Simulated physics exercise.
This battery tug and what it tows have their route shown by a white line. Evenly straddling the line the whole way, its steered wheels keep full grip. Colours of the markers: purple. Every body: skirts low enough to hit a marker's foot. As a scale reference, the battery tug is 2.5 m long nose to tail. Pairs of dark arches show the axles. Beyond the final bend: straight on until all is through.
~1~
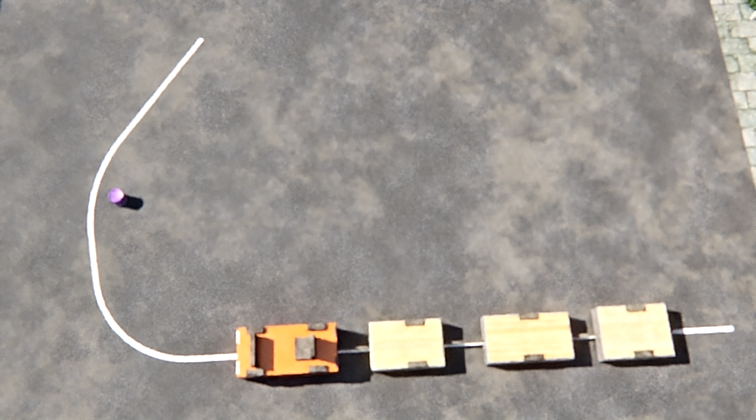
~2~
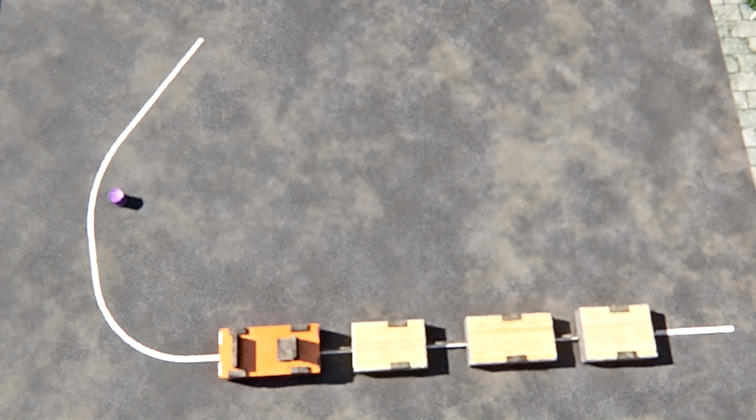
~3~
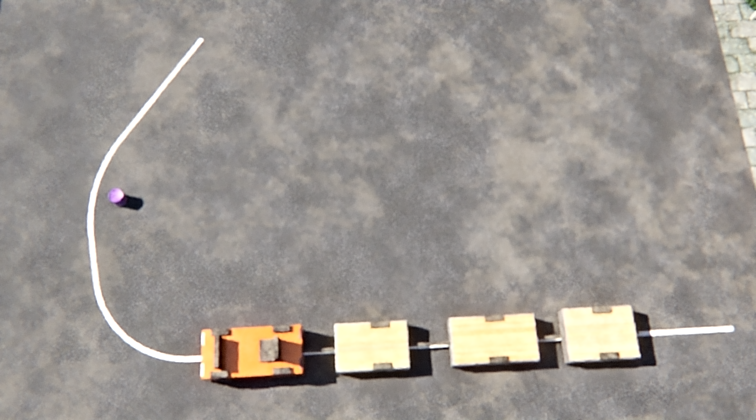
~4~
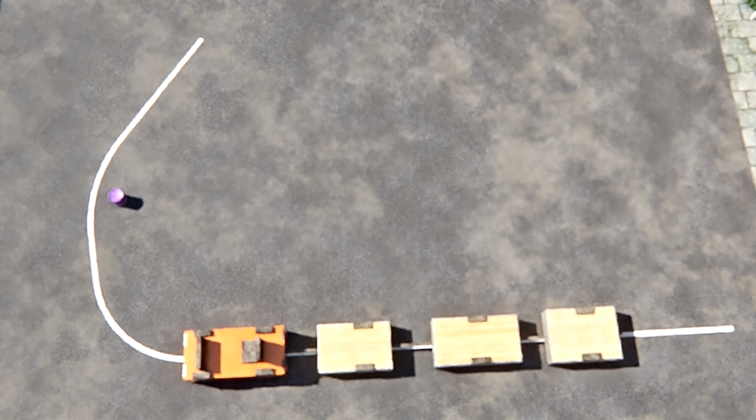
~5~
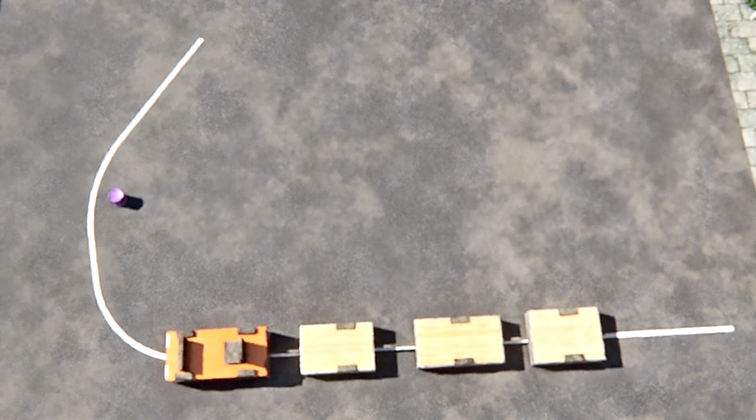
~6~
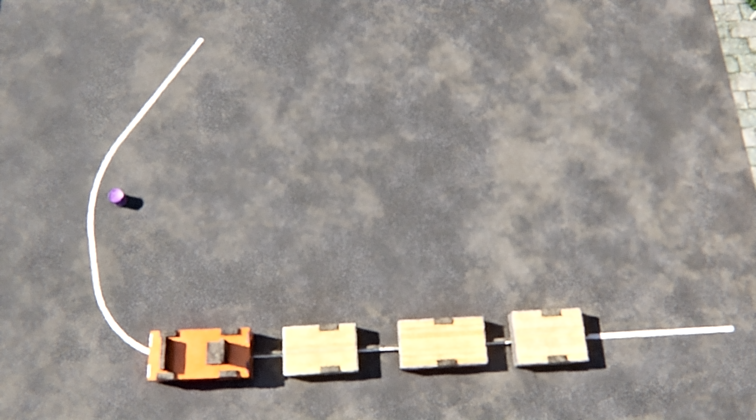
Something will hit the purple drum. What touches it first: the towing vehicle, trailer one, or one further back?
First touch: The head of the train.
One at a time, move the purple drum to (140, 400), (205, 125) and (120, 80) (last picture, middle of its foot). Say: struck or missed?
Results in order - no collision, no collision, no collision.
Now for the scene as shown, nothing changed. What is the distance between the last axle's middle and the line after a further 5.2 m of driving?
Looks like around 5 cm away from it.
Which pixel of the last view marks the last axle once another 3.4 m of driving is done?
The axle is about at (435, 342).
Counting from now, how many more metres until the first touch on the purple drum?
Contact happens once about 5.5 m more has been driven.
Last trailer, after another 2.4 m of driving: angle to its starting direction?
Angle of last trailer relative to start: About 0°.
With 5.7 m more driven, the last axle is at (357, 348) of the last picture, 5 cm off the line; the battery tug has hit purple.
With 7.4 m more driven, the last axle is at (305, 350) of the last picture, 5 cm off the line.
With 22.1 m more driven, the last axle is at (217, 13) of the last picture, 20 cm off the line; 1 of 1 struck in all.
